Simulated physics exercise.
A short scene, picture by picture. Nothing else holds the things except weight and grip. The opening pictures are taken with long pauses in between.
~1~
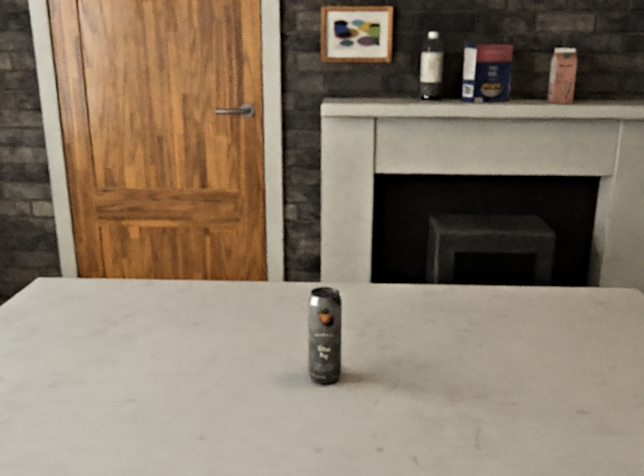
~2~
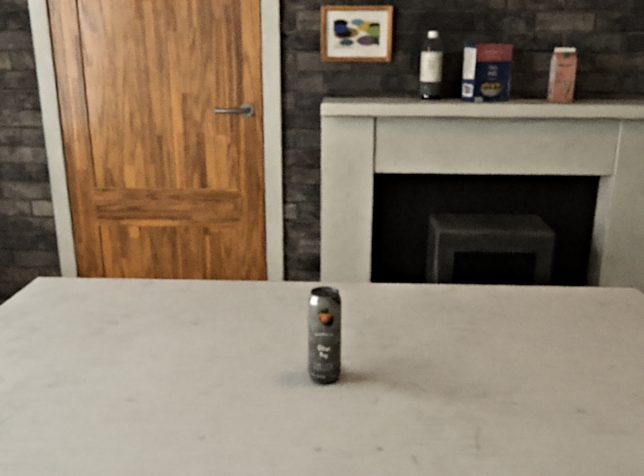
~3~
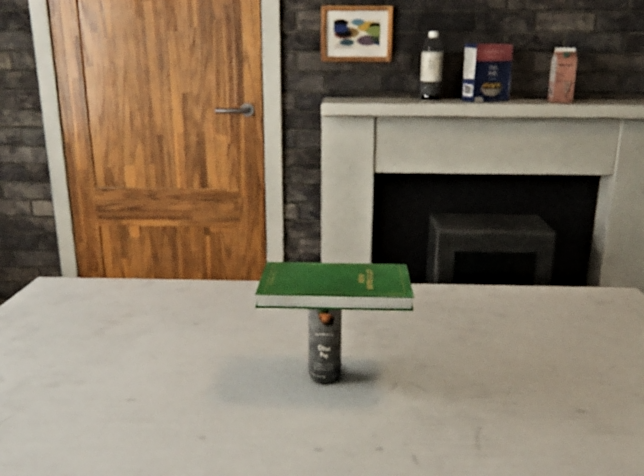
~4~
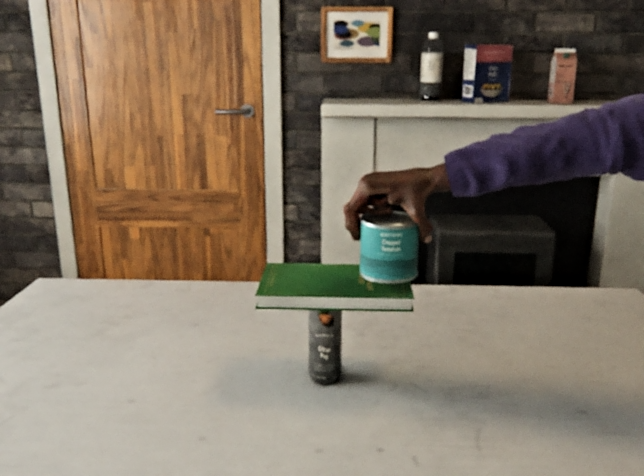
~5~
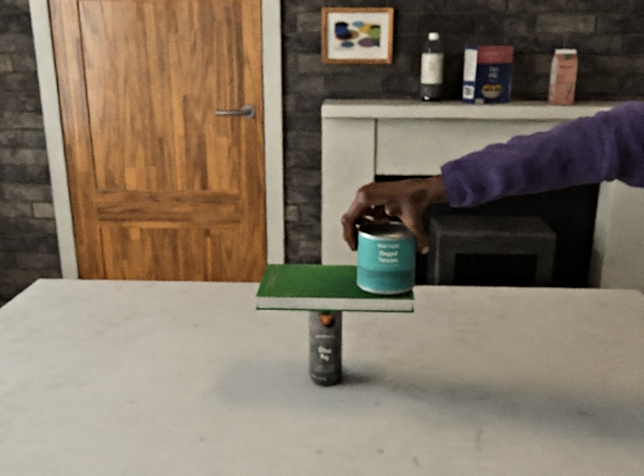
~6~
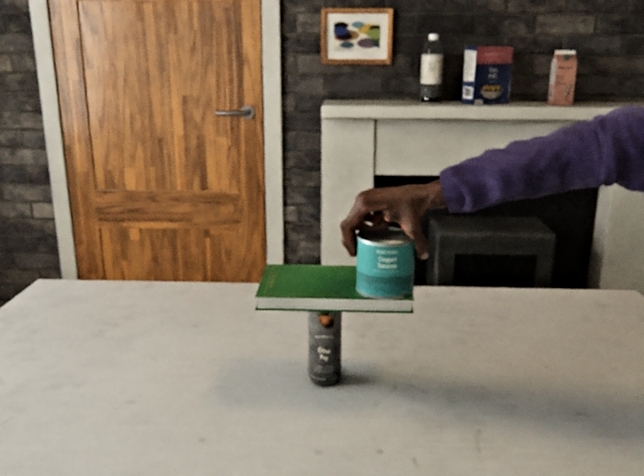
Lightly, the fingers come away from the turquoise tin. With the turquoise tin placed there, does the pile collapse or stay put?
It collapses.
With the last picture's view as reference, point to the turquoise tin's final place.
Around (513, 392).
Then, 0.30 s after the last picture, turquoise tin now fallen; green book tipped 44° from how it was.
Then, 0.50 s after the last picture, green book now fallen.
Then, 0.60 s after the last picture, things are still on the move.
Then, 0.80 s after the last picture, turquoise tin resting near (513, 392).
At rest, fallen, green book and turquoise tin; grey can in place. Seen from the same camera at the end, turquoise tin near (513, 392). The stack gives way.
